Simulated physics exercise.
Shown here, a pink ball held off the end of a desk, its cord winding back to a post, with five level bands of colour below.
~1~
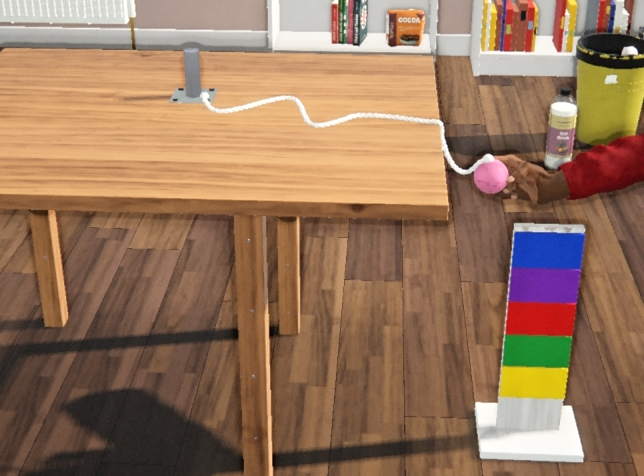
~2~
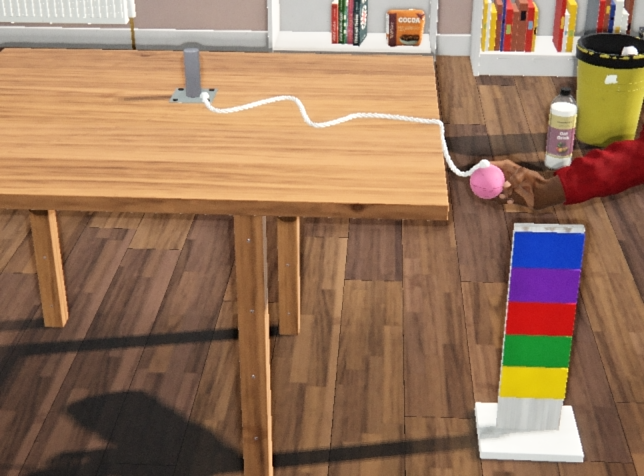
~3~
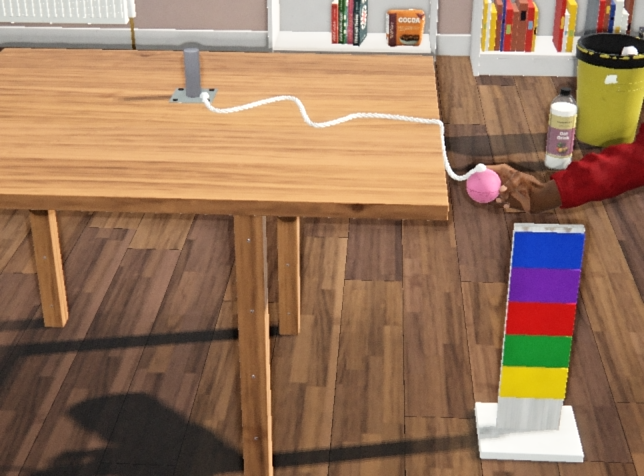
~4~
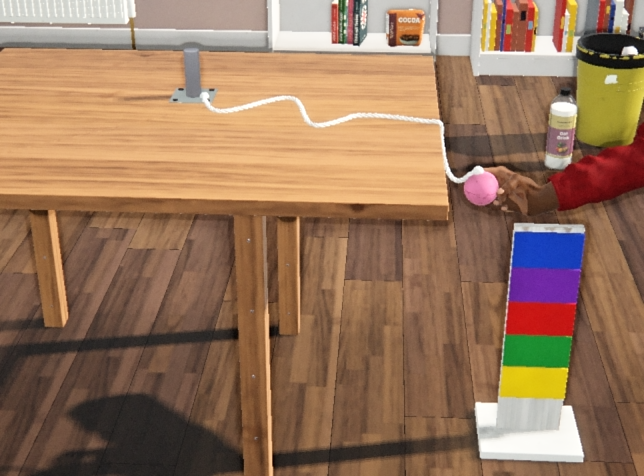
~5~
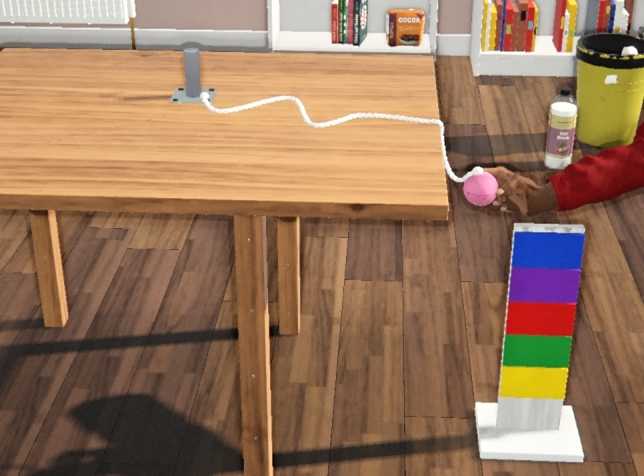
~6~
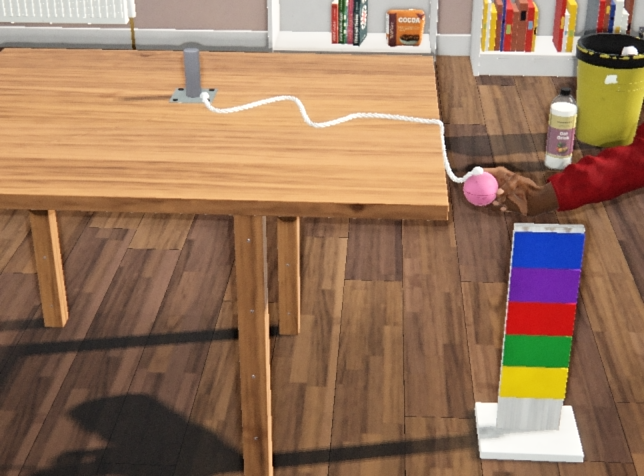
A hand in a red sleeve reaches in from the right beside a wooden desk, seen from slightly above in a room with a plank floor, bookshelves and a yellow bin. It holds a pink ball off the desk's right edge, a white cord winding back to a grey post, above a stand banded blue, purple, red, green and yellow. The hand shifts the ball slightly left and down, then stays nearly still.
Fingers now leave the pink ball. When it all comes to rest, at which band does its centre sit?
At red.
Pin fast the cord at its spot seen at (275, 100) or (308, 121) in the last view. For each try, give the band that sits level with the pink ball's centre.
Taking the two tries in turn, you'd get purple and then blue.
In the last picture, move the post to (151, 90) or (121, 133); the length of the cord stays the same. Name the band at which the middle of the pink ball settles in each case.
Answer, in order: Purple, purple.
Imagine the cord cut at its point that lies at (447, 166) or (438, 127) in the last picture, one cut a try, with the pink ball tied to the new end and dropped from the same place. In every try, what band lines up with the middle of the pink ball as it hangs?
Per try - 1: Purple; 2: Blue.
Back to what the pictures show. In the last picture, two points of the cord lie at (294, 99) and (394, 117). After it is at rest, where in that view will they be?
End: (334, 109) and then (437, 179).
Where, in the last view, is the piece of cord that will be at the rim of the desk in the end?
(343, 120).
Early on, ball near (455, 311); level with red.
Midway, ball near (413, 301); level with red.
Finally, ball near (430, 311); level with red. The red one.
